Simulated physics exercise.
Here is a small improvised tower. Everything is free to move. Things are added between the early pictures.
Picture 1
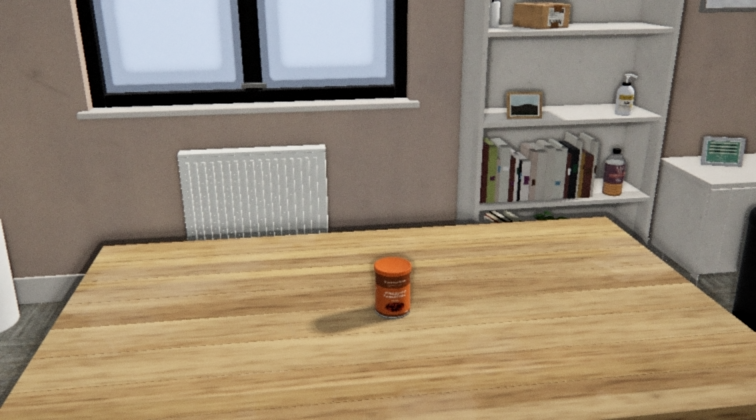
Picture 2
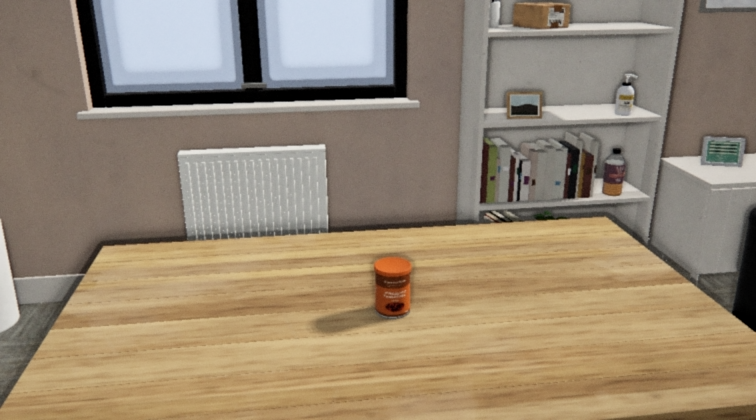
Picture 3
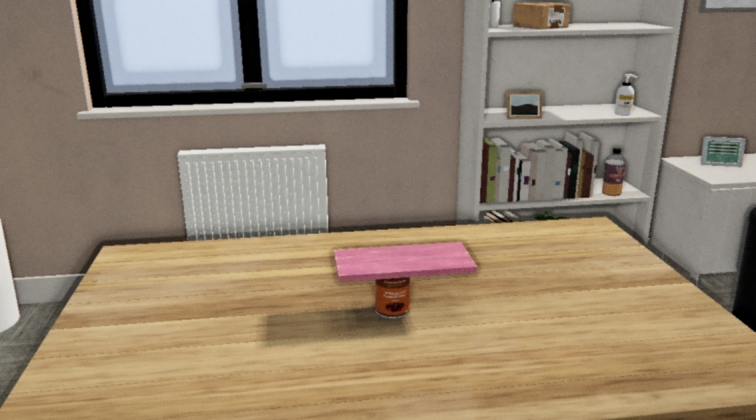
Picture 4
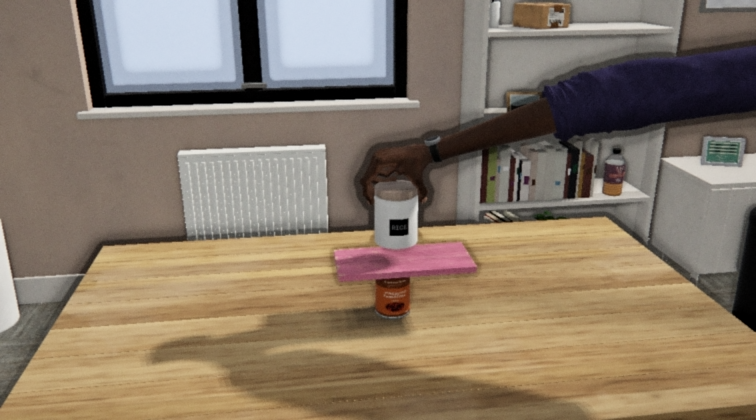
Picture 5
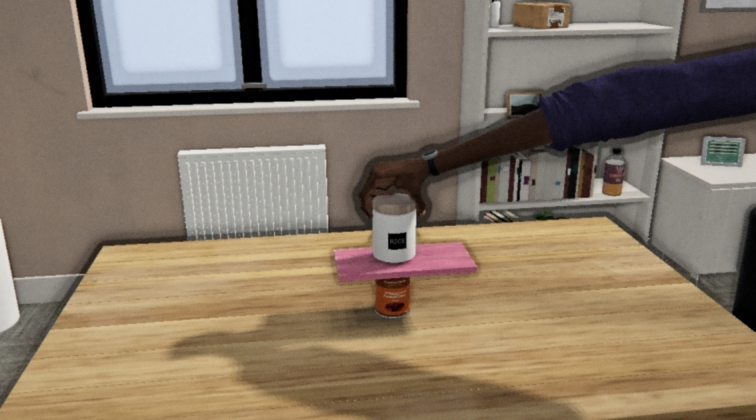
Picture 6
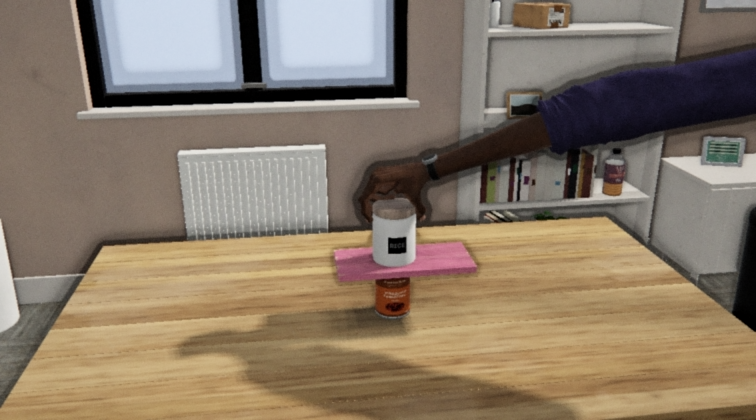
On a wooden table in a room with shelves, an orange tin stood alone until a pink board appeared across its top, and then a hand lowered a white jar onto the board and kept hold.
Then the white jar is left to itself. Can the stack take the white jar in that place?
The stack keeps its balance.
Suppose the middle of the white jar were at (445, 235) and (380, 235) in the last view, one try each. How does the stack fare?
In the first case it loses its balance; in the second case it holds.
Then, 0.20 s past the last view, nothing moves.
Then, 0.70 s past the last view, white jar resting near (394, 232).
Finally, all 3 still in place. Final places as the last picture's camera would see them, white jar near (394, 232). The stack holds.
